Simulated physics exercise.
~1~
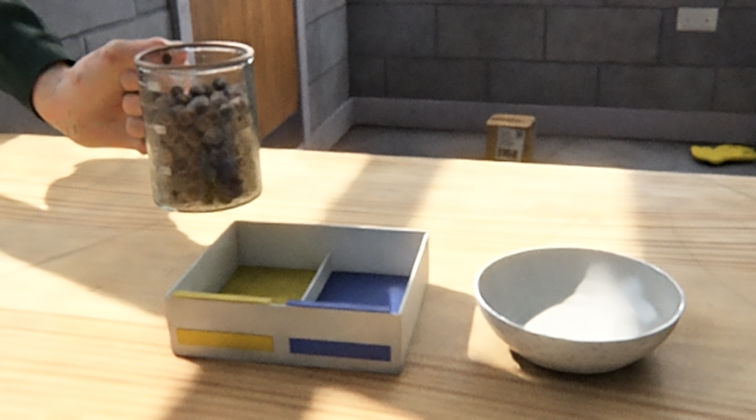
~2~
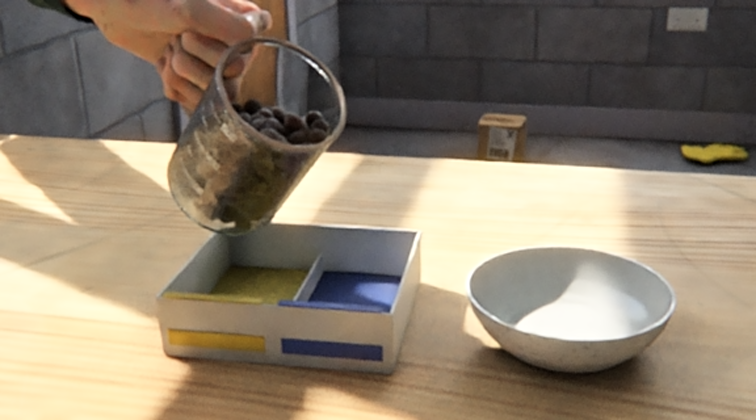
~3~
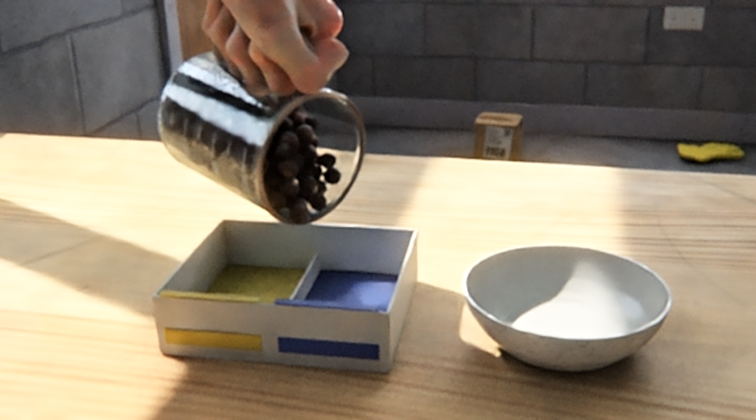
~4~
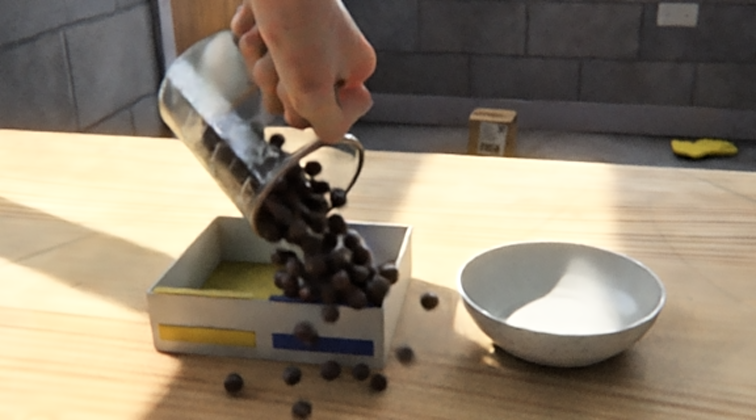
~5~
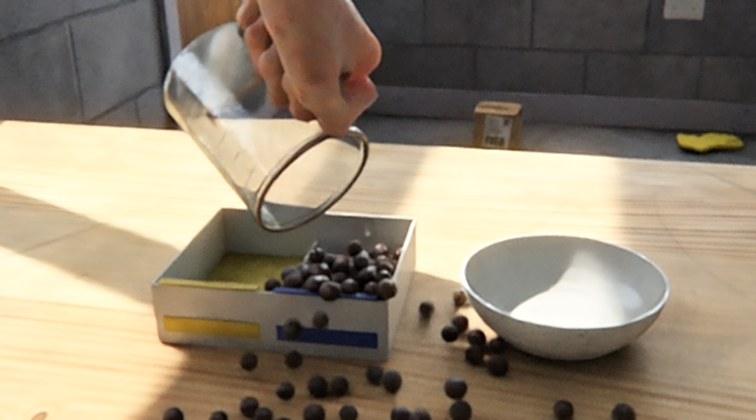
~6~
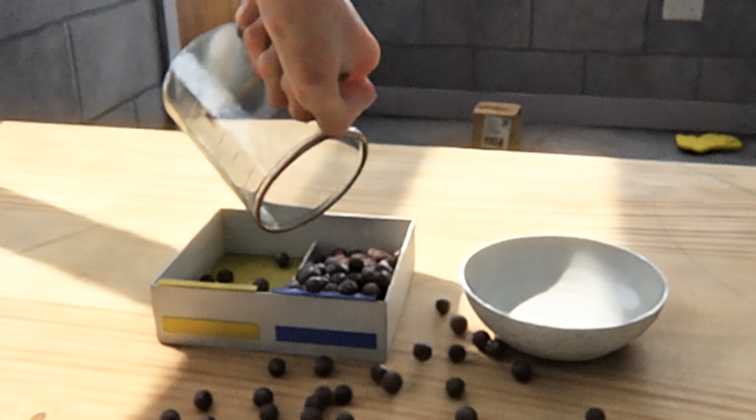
A hand holds a clear glass jug of dark brown balls at the upper left, above a sunlit wooden table seen from slightly above, with a grey block wall behind. Below it sits a pale open tin with a yellow section on the left and a blue one on the right, and a white bowl stands farther right. The jug moves right and tips over. The balls pour in a rush, heaping in the blue section while many bounce and roll across the table. Finally the jug hangs empty, a few balls lie in the yellow section, and the bowl stays empty.
